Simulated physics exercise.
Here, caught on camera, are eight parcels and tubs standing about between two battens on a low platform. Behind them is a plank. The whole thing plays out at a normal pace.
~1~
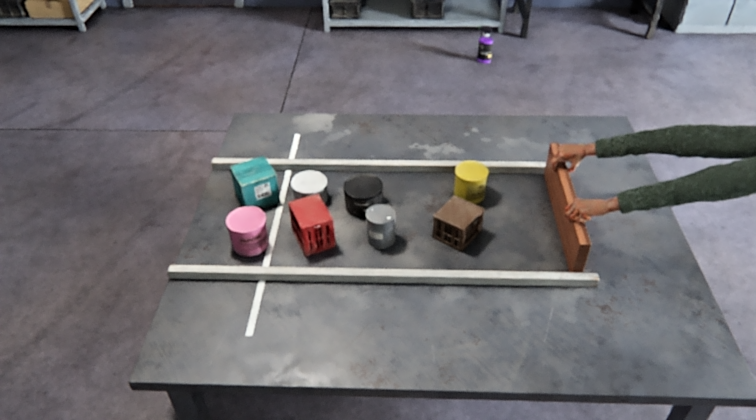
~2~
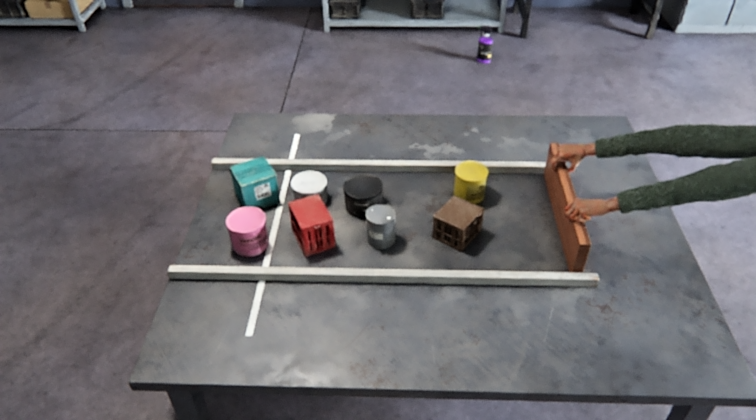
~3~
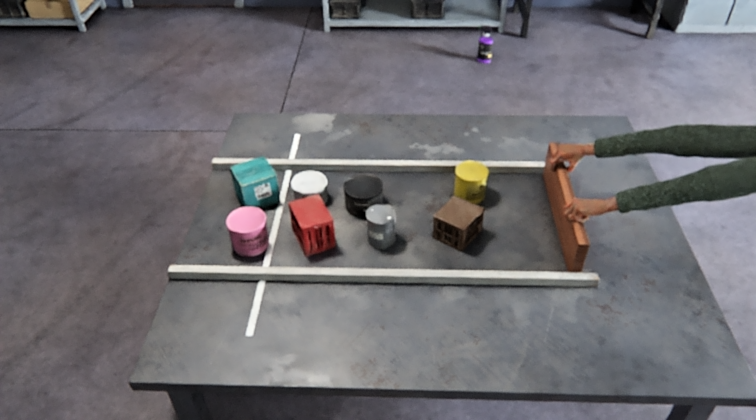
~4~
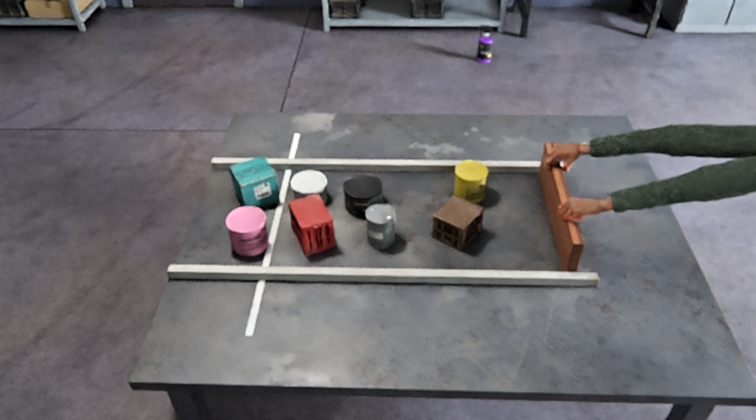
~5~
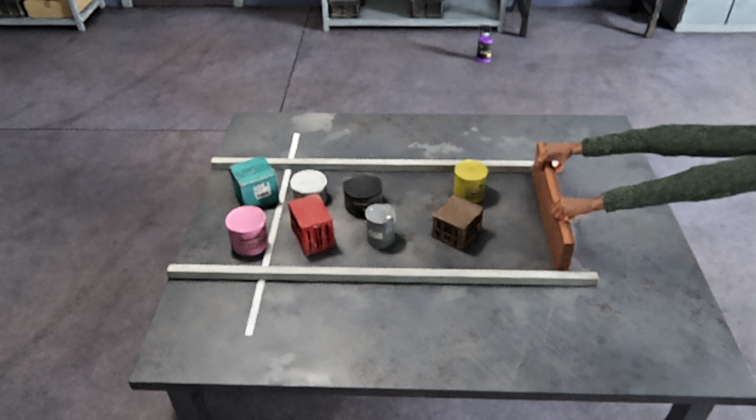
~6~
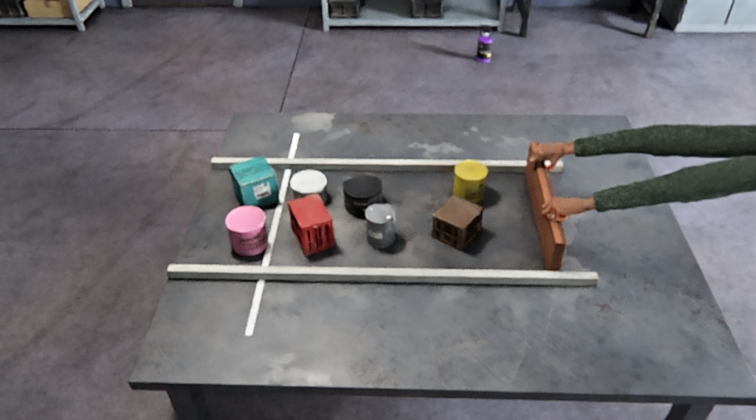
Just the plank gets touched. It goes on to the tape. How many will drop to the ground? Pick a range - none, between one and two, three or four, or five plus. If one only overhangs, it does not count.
Range: Between one and two.
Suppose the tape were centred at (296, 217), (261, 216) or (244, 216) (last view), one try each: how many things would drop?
Tallies in the order asked: 1, 3, 3.
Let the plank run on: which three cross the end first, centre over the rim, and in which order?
First the pink pail, then the turquoise parcel, then the red crate.
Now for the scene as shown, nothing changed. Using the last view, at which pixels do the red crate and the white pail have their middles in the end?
Around (189, 226), then around (235, 188).
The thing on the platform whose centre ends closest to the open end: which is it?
It's the red crate.
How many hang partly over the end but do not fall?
Count of overhanging things: 1.
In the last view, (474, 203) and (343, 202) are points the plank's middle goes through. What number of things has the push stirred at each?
The count is 2 at the first point and 7 at the second.
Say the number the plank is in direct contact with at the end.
Result: 3 in all.
Early on, none off yet; turquoise parcel at rest near (255, 184); pink pail at rest near (248, 231); white pail at rest near (309, 190).
A while later, none off yet; turquoise parcel at rest near (255, 184); pink pail moving near (245, 231); white pail moving near (307, 190).
Finally, the number that fall off is one or two; lost, pink pail and turquoise parcel.
